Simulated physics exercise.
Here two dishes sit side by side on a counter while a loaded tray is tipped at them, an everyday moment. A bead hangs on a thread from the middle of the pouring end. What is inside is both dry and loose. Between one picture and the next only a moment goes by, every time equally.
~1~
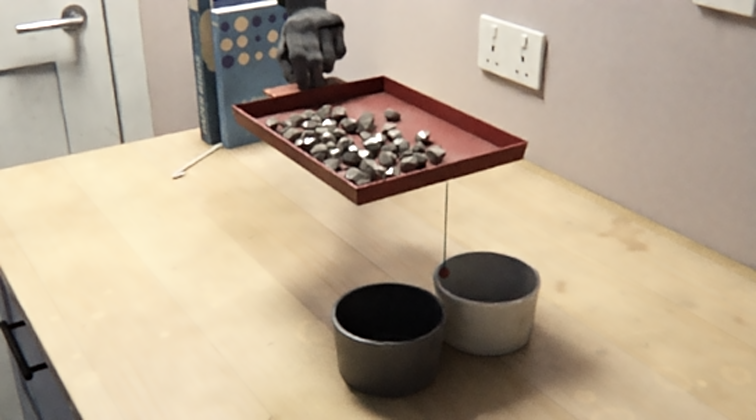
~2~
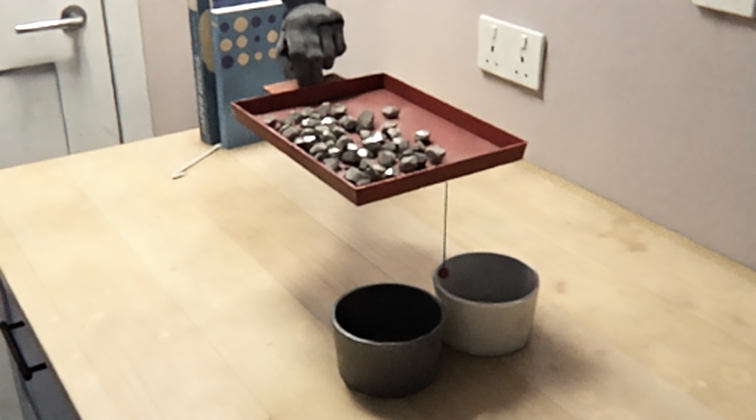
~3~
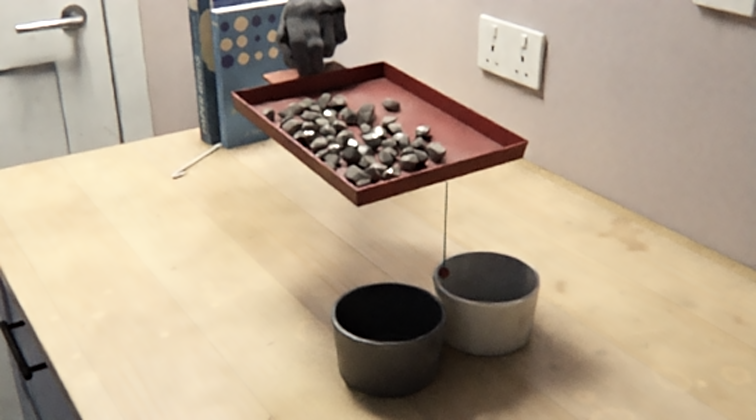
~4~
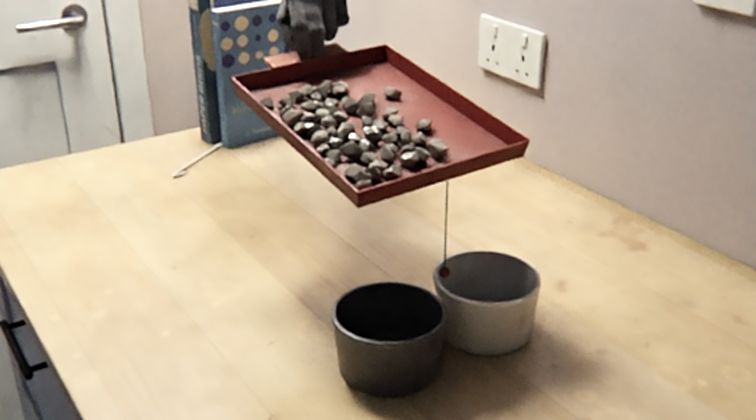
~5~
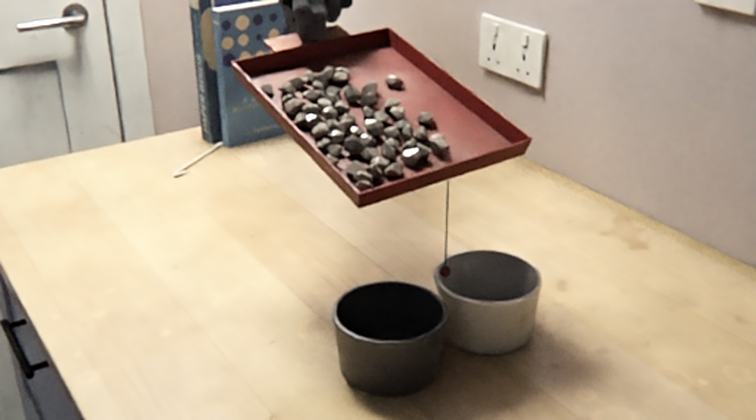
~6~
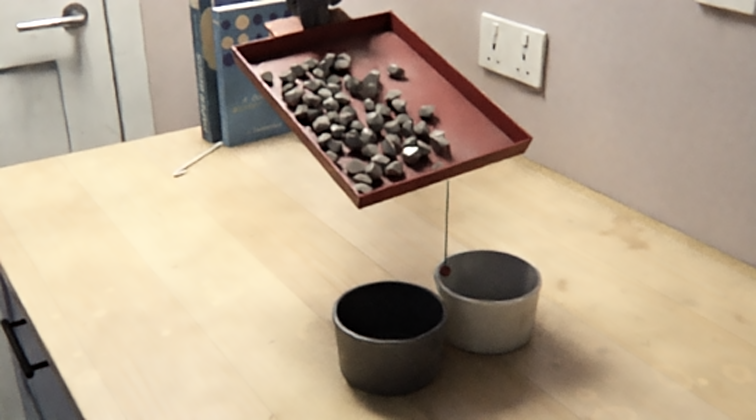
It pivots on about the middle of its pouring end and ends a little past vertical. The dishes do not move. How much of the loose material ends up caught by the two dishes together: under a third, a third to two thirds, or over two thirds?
A third to two thirds.
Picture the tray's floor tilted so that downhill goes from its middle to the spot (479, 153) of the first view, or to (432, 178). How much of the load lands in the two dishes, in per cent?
You'd get 70 per cent the first time and 30 per cent the second time.
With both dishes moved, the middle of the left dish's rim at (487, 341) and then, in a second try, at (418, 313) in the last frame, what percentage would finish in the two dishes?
20 %, 60 %.
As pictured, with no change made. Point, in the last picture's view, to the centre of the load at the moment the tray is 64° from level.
(401, 153).
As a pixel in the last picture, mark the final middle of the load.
Close to (423, 368).
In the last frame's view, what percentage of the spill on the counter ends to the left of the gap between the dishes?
Near 10 per cent.
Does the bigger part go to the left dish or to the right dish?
Result - fuller dish: Left-side dish.
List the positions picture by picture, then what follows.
The first frame shows corners of the pouring end near (358, 186) and (524, 141), level; middle of the load near (347, 142), bits of gravel; left dish near (420, 361); right dish near (520, 322); bead on its thread near (444, 273).
The second frame shows corners of the pouring end near (358, 187) and (523, 142), level; middle of the load near (347, 141).
The third frame shows corners of the pouring end near (358, 188) and (524, 141), tipped barely, lowest at the left corner; middle of the load near (347, 135).
The fourth frame shows corners of the pouring end near (359, 189) and (526, 139), tipped a little, lowest at the left corner; middle of the load near (348, 127).
The fifth frame shows corners of the pouring end near (360, 191) and (528, 138), tipped a little, lowest at the left corner; middle of the load near (349, 119).
The sixth frame shows corners of the pouring end near (361, 193) and (529, 137), tipped clearly, lowest at the left corner; middle of the load near (350, 112), a little on the move; left dish near (421, 359); right dish near (521, 320).
Shortly afterwards, tray tipped steeply; all but a few on the tray; only a few in the air.
Next, tray tipped past a quarter turn; near a quarter on the tray; near a third in the left dish; near a third outside both; a little in the air.
Some moments later, tray tipped past a quarter turn; near half in the left dish; only a few in the right dish; near half outside both.
In the end, tray tipped past a quarter turn; near half in the left dish; only a few in the right dish; near half outside both.
